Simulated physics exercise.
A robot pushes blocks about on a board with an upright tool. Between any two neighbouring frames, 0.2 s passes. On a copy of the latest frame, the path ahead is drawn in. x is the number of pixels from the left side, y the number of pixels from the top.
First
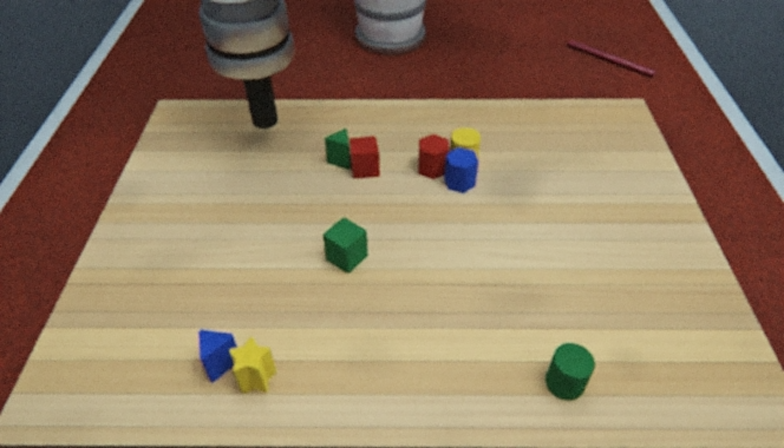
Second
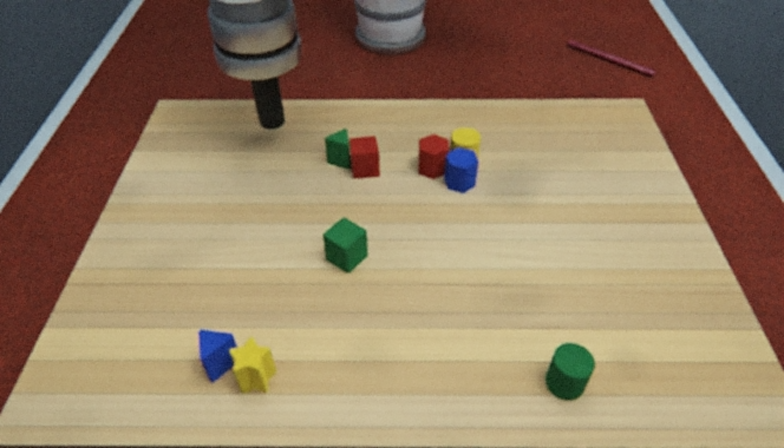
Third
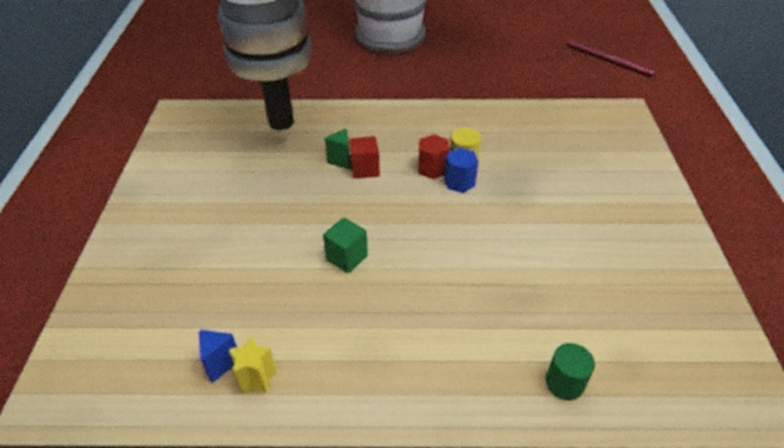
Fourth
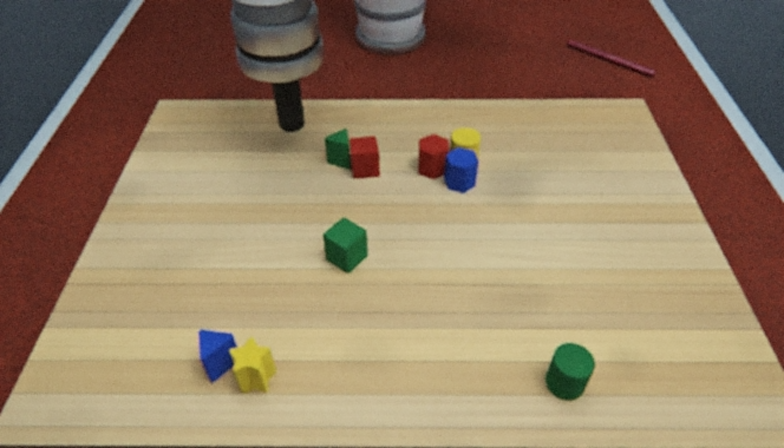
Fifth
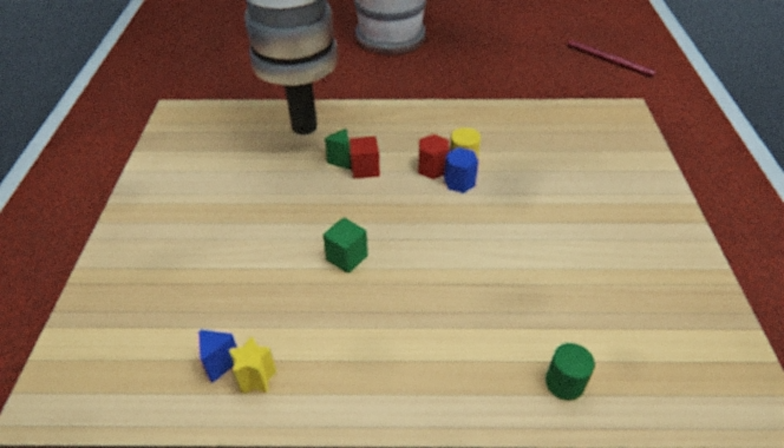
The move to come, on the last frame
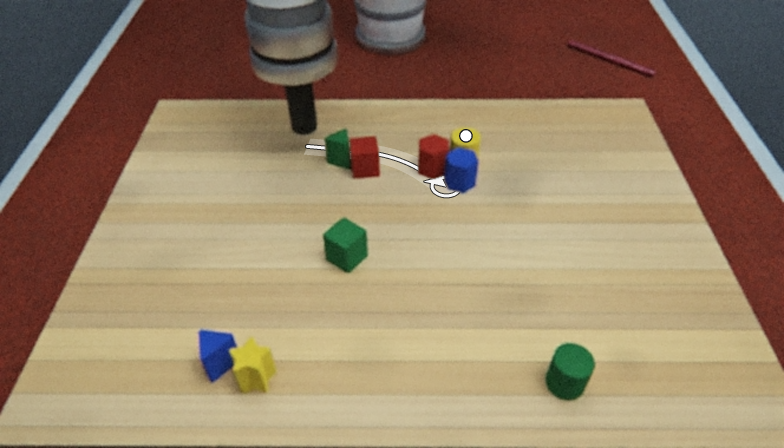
A robot arm with a grey cylindrical body and black upright tool stands at the upper left of a pale wooden board on a red floor, seen from above at an angle. Green, red, yellow and blue blocks cluster near the top, with a green cube mid-board, a blue triangle and yellow star lower left, and a green cylinder lower right. The tool slides slightly rightward toward the green triangle while the blocks and camera stay still.
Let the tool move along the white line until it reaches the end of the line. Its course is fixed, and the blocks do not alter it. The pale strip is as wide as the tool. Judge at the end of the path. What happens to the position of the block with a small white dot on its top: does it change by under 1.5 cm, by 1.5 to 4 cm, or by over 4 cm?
Its displacement is below 1.5 cm.
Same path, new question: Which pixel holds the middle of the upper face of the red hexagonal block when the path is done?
Its top centre lands on (475, 154).
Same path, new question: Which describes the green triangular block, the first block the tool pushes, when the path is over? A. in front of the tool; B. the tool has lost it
That would be B.
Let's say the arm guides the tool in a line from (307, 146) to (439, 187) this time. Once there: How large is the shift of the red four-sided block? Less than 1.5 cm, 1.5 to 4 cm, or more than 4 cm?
Shift of over 4 cm.
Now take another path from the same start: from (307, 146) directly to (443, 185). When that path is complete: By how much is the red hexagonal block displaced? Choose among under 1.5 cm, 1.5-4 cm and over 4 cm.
The shift is from 1.5 to 4 cm.
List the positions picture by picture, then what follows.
In the first frame, tool's lower end (266, 122); green triangular block (339, 136); red hexagonal block (434, 144); blue hexagonal block (462, 157); yellow round block (466, 136).
In the second frame, tool (273, 123); blocks still.
In the third frame, tool (282, 124); blocks still.
In the fourth frame, tool (292, 125); blocks still.
In the fifth frame, tool (305, 128); green triangular block (339, 136); red hexagonal block (434, 144); blue hexagonal block (462, 157); yellow round block (466, 136).
Drawn move, from (307, 146) by way of (357, 151) and (405, 162) to (446, 187); the dot is on the yellow round block.
On the path given first. One third of the way, tool (356, 133); green triangular block (344, 139), turned 40° clockwise.
Two thirds of the way, tool (406, 144); green triangular block (344, 139), turned 45° clockwise.
At the end, tool (447, 168); green triangular block (344, 139), turned 45° clockwise; red hexagonal block (475, 154), turned 20° anticlockwise; blue hexagonal block (495, 171); yellow round block (474, 135).
